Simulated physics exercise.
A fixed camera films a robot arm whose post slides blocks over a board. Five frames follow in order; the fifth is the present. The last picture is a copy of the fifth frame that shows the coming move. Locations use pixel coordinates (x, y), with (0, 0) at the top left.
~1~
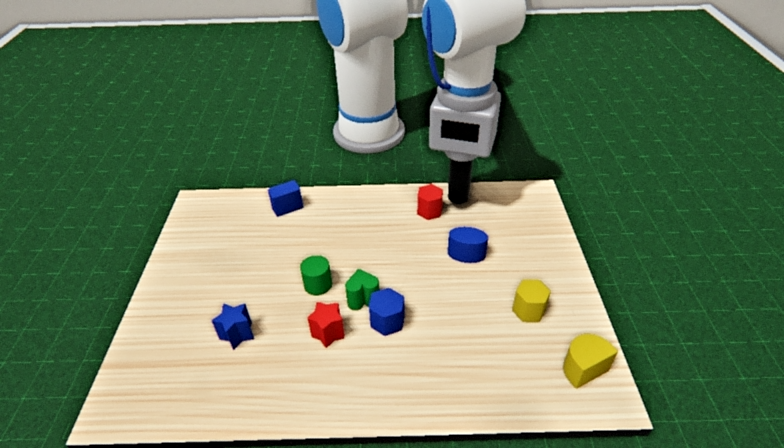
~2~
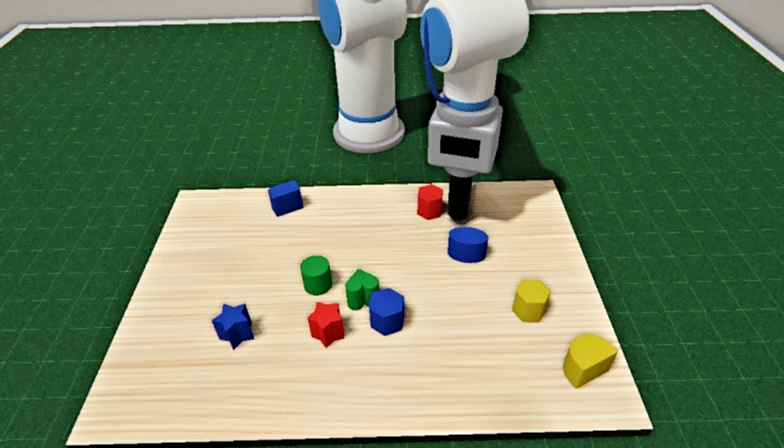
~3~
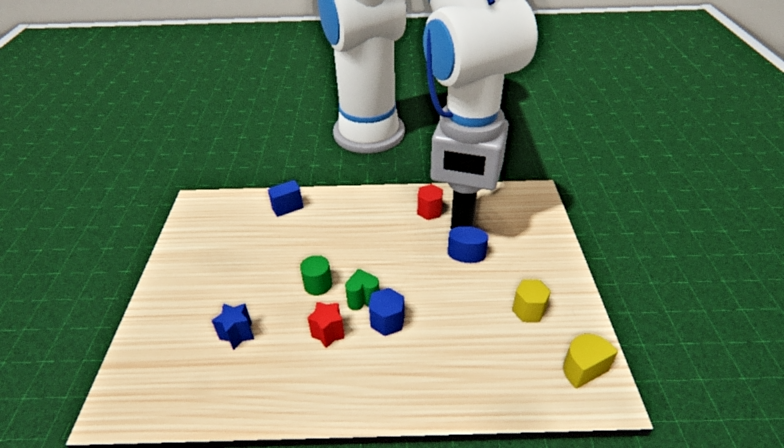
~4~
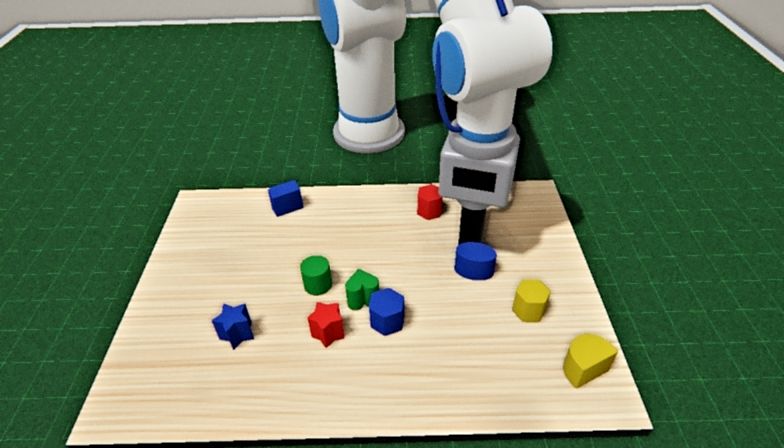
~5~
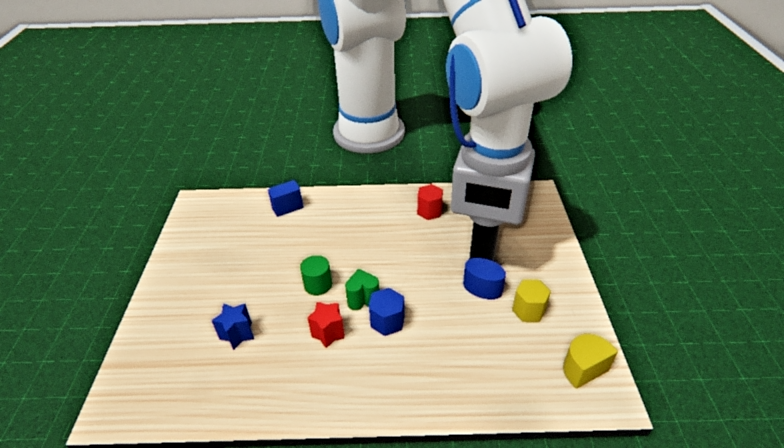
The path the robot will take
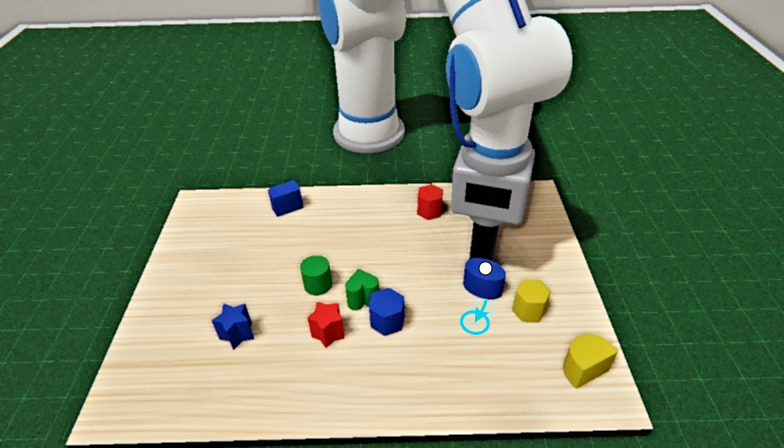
A pale wooden board lies on a green gridded floor, seen from above and in front by a still camera, with white and blue robot arms at the far side. Red, green, blue and yellow blocks are scattered across it, two yellow ones at right. One arm lowers its black post toward the blue elliptical block, then pushes it nearer and slightly right, toward the yellow hexagonal block.
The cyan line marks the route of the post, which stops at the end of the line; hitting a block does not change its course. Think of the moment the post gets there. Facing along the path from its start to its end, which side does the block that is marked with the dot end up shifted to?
Measured against the direction from start to end, the block that is marked with the dot shifts toward the left-hand side.
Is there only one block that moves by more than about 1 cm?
I'd say yes.
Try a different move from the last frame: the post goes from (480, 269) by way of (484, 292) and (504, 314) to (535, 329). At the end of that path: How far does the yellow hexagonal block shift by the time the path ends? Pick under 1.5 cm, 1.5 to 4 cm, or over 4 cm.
The distance will be 1.5 to 4 cm.
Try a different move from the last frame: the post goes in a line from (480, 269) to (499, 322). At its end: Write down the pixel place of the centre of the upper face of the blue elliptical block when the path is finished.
It ends at (507, 327).
The line goes from (480, 269) by way of (485, 286) and (485, 305) to (475, 322); the dot is on the blue elliptical block.
On the path given first. Halfway along, post (487, 288); blue elliptical block (495, 298).
At the end, post (476, 314); blue elliptical block (498, 321), turned 70° anticlockwise; yellow hexagonal block unmoved.
